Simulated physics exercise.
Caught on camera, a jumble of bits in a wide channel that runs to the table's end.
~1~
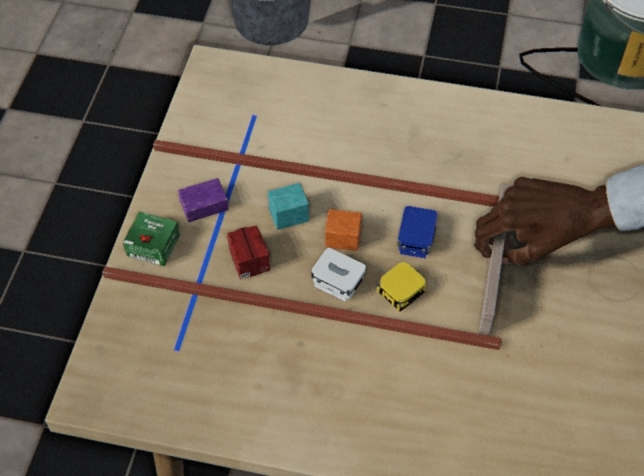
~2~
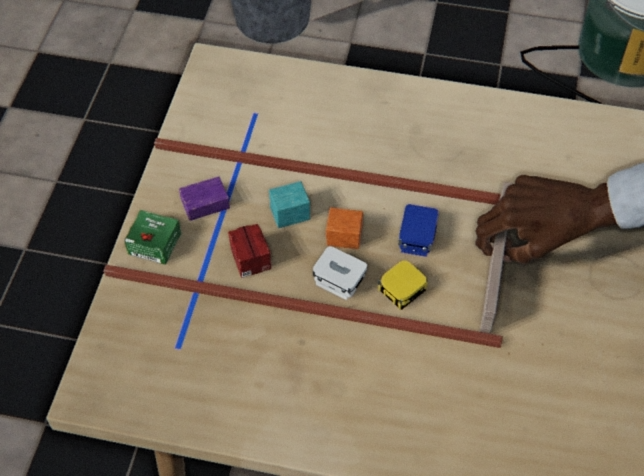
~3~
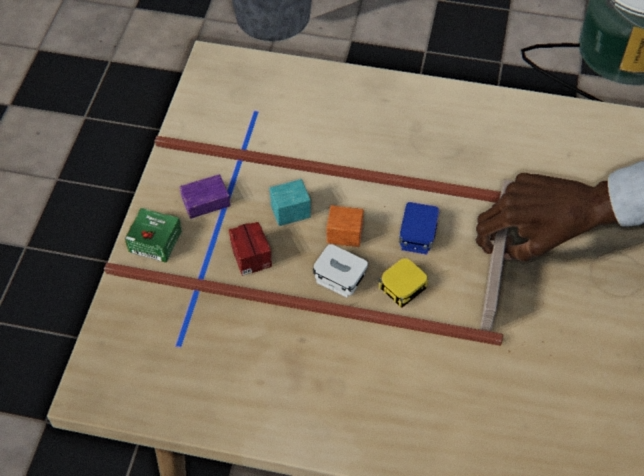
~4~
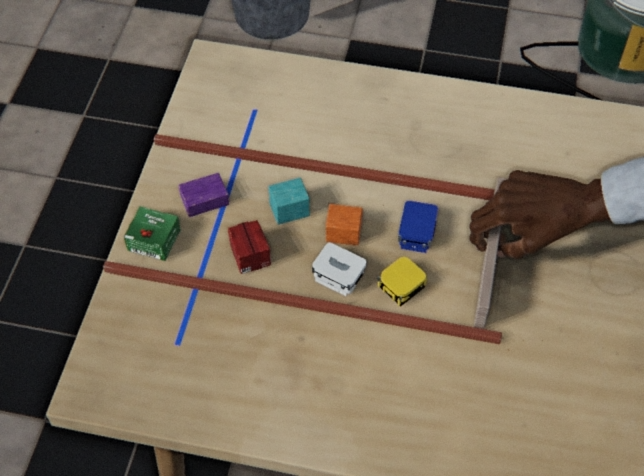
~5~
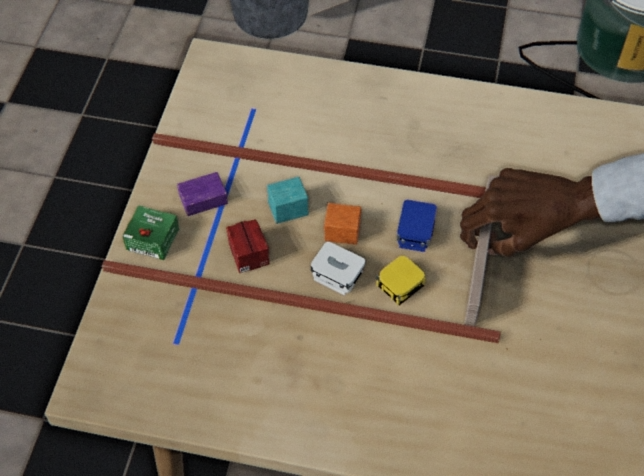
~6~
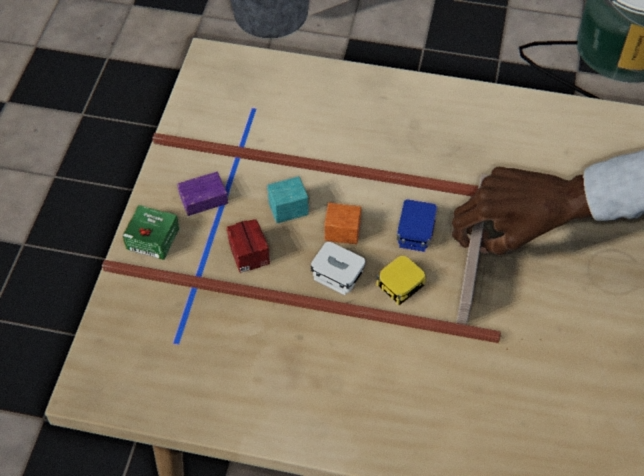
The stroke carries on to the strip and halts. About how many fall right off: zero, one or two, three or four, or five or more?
The number that fall off is one or two.
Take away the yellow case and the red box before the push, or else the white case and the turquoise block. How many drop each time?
It would be 0 and 0.
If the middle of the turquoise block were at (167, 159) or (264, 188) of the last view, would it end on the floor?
Place by place, it survives; stays on.
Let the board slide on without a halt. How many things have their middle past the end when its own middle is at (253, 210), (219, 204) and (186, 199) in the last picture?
Past the end: 0, 1 and 3.
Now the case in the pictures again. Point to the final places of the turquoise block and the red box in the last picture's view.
The turquoise block at (185, 163), the red box at (135, 208).
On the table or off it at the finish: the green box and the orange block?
The green box is lost, the orange block does not fall.
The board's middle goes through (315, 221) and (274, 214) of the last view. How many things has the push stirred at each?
The counts are 7 and 8.
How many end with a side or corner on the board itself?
2 of them.
Soon after, none off yet; green box at rest near (151, 232); purple block at rest near (203, 194); red box at rest near (248, 246).
After that, none off yet; green box at rest near (151, 232); purple block at rest near (201, 193); red box displaced about its own width near (221, 235).
And then, none off yet; green box displaced about its own width near (121, 226); purple block displaced about its own width near (158, 178); red box displaced well along near (167, 216).
In the end, the number that fall off is one or two; gone, green box.
